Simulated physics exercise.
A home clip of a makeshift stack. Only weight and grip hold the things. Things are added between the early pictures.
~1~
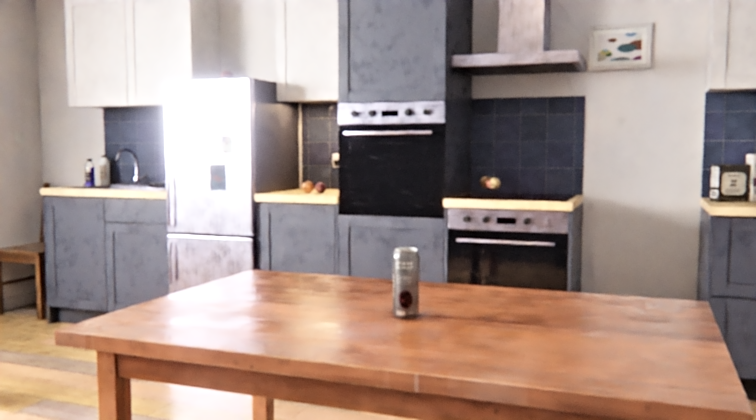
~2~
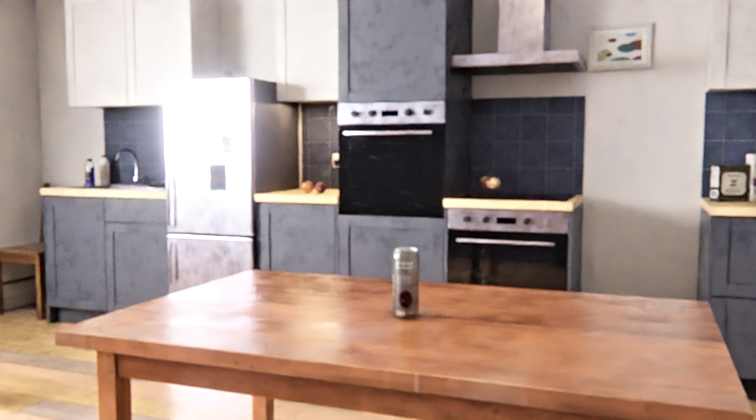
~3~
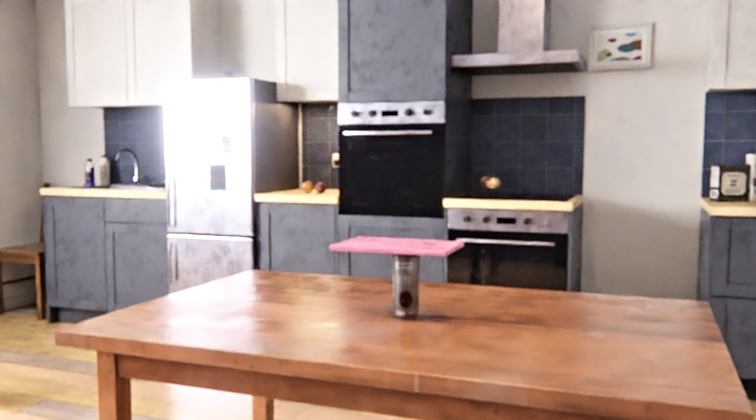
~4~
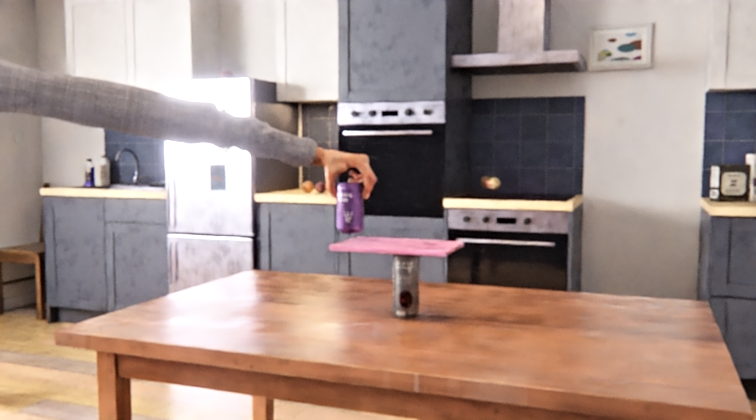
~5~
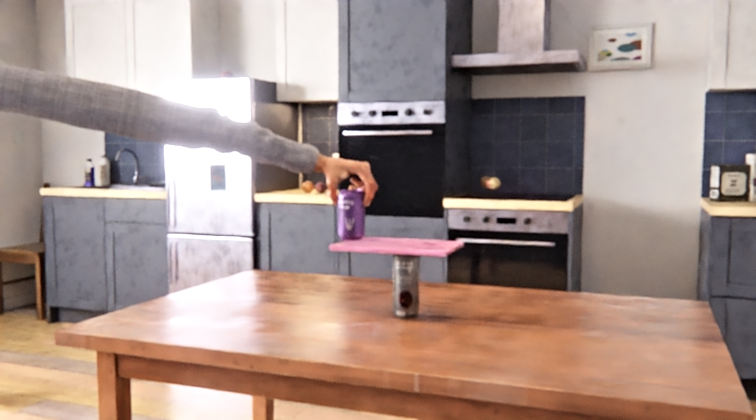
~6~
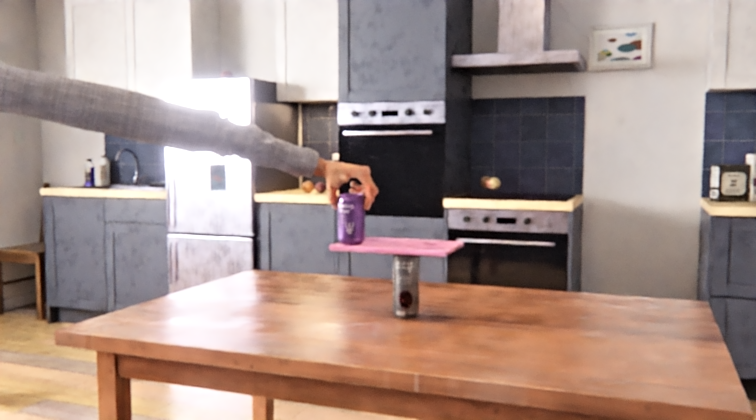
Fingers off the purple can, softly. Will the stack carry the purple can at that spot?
Here the stack gives way.
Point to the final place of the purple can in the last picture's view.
Near (313, 304).
Then, 0.30 s later than the last frame, purple can now fallen; pink lid tilted by 67°.
Then, 0.40 s later than the last frame, pink lid on its side.
Then, 0.50 s later than the last frame, pink lid now fallen.
Then, 0.70 s later than the last frame, things are still on the move.
When it is over, fallen, purple can and pink lid; grey can as before. End places, in pixels of the last picture, purple can near (313, 303). The stack loses its balance.
